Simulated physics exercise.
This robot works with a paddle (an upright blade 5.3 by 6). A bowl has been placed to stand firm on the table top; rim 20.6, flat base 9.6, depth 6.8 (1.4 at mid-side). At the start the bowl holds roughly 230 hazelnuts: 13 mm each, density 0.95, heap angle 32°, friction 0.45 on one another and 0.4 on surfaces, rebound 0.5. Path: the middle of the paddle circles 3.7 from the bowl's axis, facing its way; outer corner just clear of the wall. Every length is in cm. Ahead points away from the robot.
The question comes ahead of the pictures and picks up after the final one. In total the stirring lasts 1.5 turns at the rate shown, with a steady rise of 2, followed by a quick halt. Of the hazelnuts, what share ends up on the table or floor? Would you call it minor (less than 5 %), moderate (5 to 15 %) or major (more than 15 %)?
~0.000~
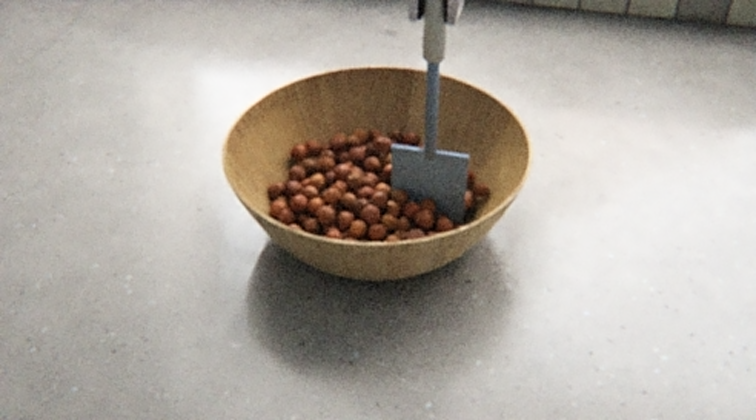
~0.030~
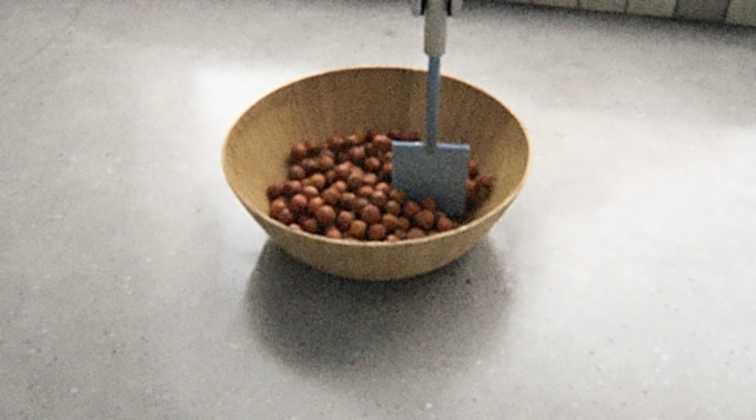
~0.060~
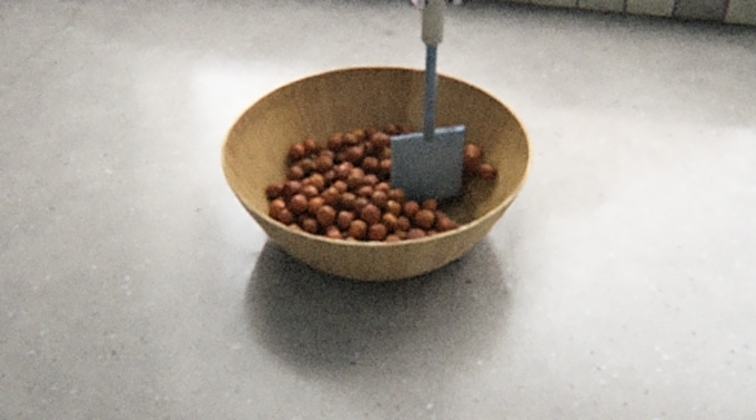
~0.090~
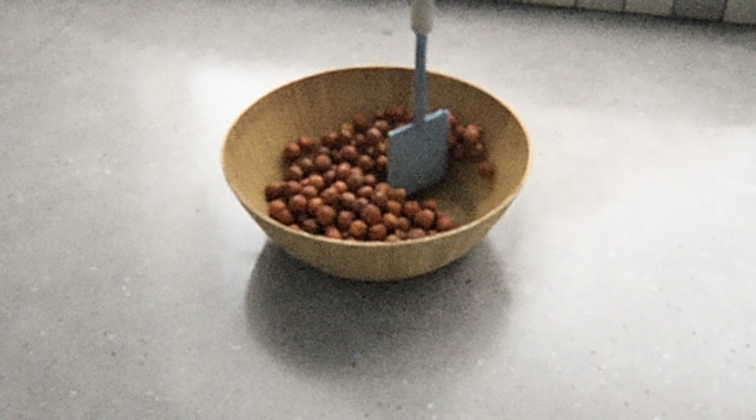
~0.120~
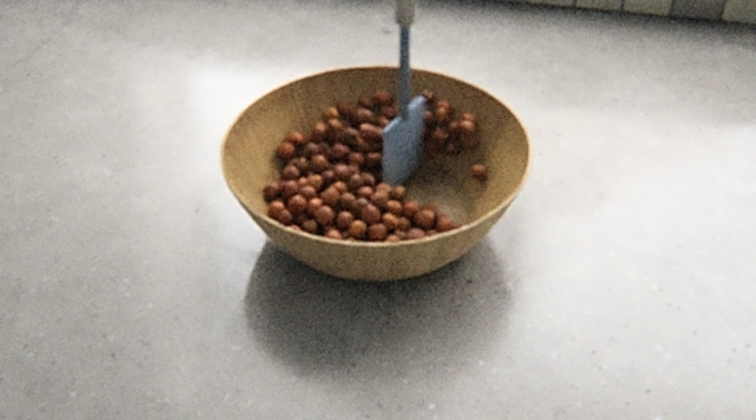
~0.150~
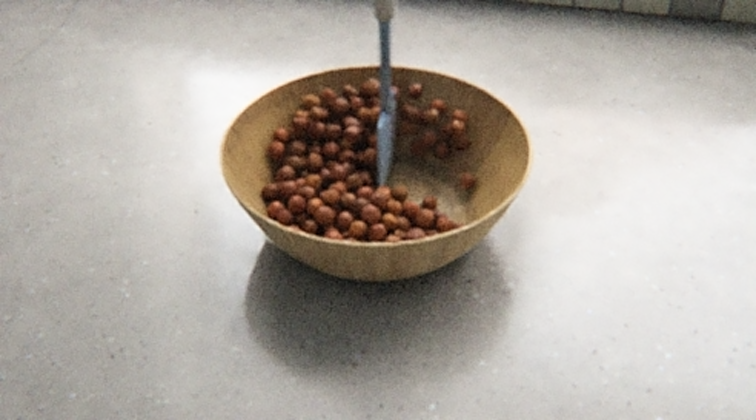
I would call it minor.
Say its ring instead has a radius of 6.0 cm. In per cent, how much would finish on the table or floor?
Then about 0 per cent.
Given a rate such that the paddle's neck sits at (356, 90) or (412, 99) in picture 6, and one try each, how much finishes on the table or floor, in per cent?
Roughly 15 and 0 percent, in that order.
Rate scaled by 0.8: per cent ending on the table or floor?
I'd say about 0 %.
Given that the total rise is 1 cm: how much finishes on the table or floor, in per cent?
That works out to some 5 per cent.
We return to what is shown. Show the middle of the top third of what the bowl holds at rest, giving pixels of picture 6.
In the final view it lies around (342, 220).
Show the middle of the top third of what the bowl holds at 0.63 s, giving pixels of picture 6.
I'd point to about (394, 153).
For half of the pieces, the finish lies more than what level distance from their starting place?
Something near 7 cm, measured level.
By 0.39 s, 266° round, highest piece 8 above the table; 228 in the bowl, 2 on the table or floor, 1 in flight or on the tool.
By 0.63 s, 79° round, highest piece 7 above the table; 228 in the bowl, 3 on the table or floor.
By 0.95 s, 180° round, highest piece 6 above the table; 228 in the bowl, 3 on the table or floor.
By 1.65 s, 180° round, highest piece 6 above the table; 228 in the bowl, 3 on the table or floor.
Final count, 228 in the bowl, 3 on the table or floor. That is 1 % on the table or floor.
